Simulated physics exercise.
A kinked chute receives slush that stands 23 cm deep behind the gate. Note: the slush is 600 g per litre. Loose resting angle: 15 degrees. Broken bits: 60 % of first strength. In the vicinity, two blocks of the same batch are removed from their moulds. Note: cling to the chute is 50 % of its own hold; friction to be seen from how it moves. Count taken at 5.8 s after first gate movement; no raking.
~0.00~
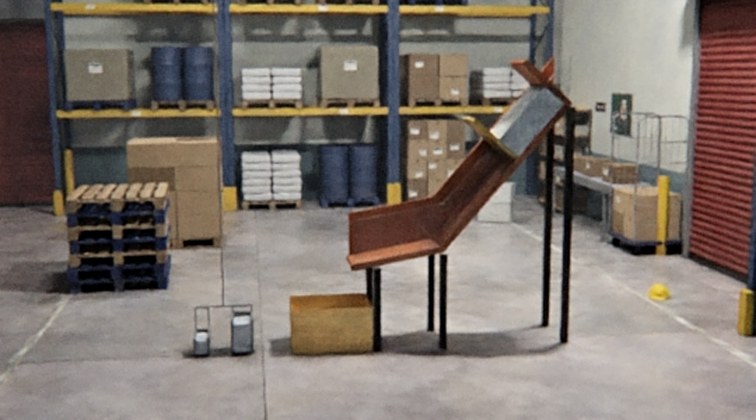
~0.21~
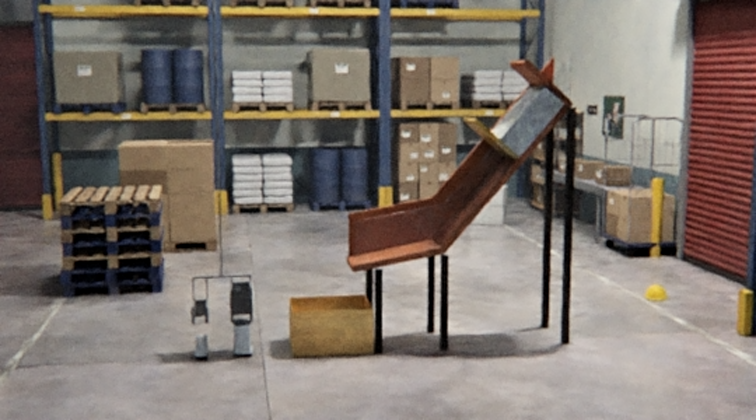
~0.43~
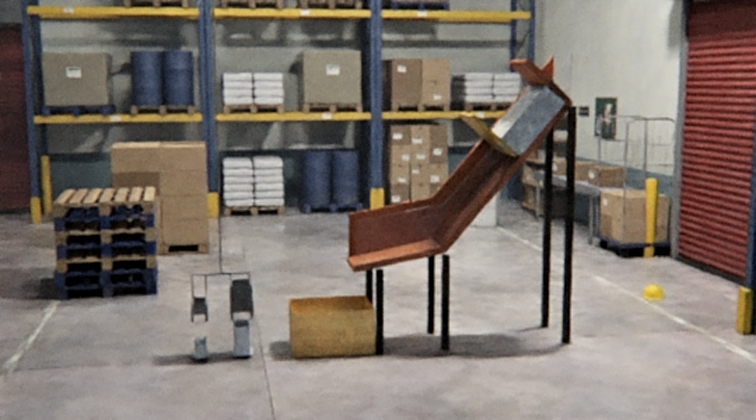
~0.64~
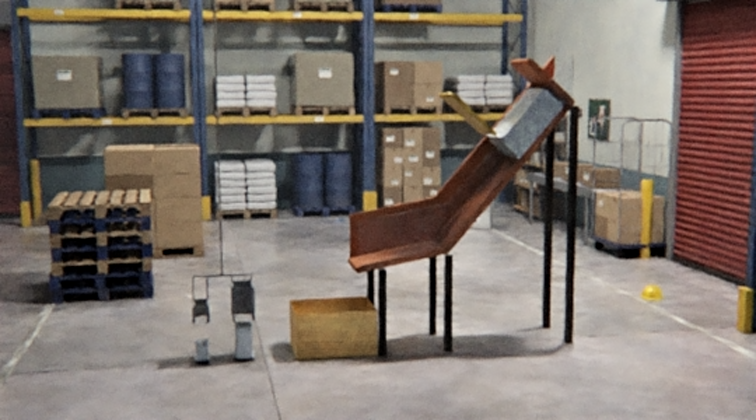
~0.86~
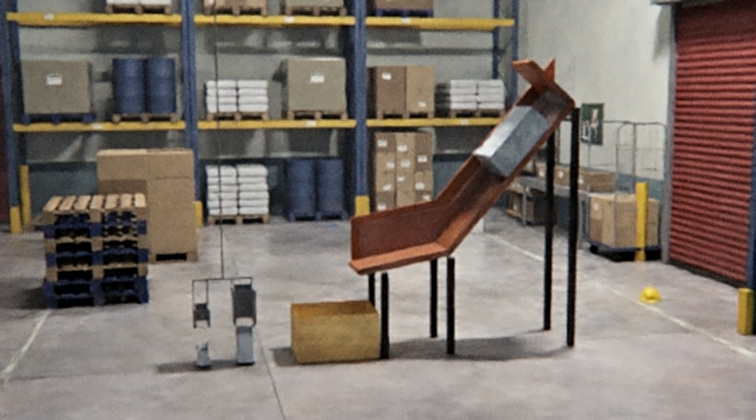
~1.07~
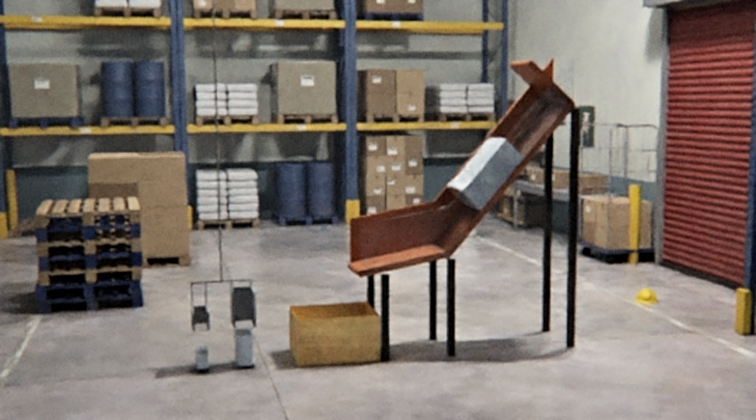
A kinked chute's gate swings up and a grey mass slides partway down leftward.
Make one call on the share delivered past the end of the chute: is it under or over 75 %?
My call: Under.
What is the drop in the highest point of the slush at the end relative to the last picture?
About 81.0 cm.
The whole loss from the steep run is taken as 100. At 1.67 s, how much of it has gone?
Close to 100 percent.
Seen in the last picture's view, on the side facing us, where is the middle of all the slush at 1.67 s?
(374, 263) or thereabouts.
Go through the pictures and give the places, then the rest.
The first picture shows leading edge of the slush at (501, 137); blocks stand 12 cm, 25 cm (left to right).
The second picture shows leading edge of the slush at (502, 138); blocks stand 12 cm, 25 cm (left to right).
The third picture shows leading edge of the slush at (502, 137); blocks stand 12 cm, 25 cm (left to right).
The fourth picture shows leading edge of the slush at (502, 137); blocks stand 12 cm, 25 cm (left to right).
The fifth picture shows leading edge of the slush at (489, 156); blocks stand 12 cm, 25 cm (left to right).
The sixth picture shows leading edge of the slush at (463, 189); blocks stand 12 cm, 25 cm (left to right).
After 1.67 s, 2 % is on the steep run, 98 % on the flatter one and 0 % past the end.
After 2.38 s, 2 % is on the steep run, 35 % on the flatter one and 63 % past the end.
After 3.09 s, 2 % is on the steep run, 35 % on the flatter one and 63 % past the end.
After 3.80 s, 2 % is on the steep run, 35 % on the flatter one and 63 % past the end.
After 6.23 s, at the end, 2 % is on the steep run, 35 % on the flatter one and 63 % past the end.
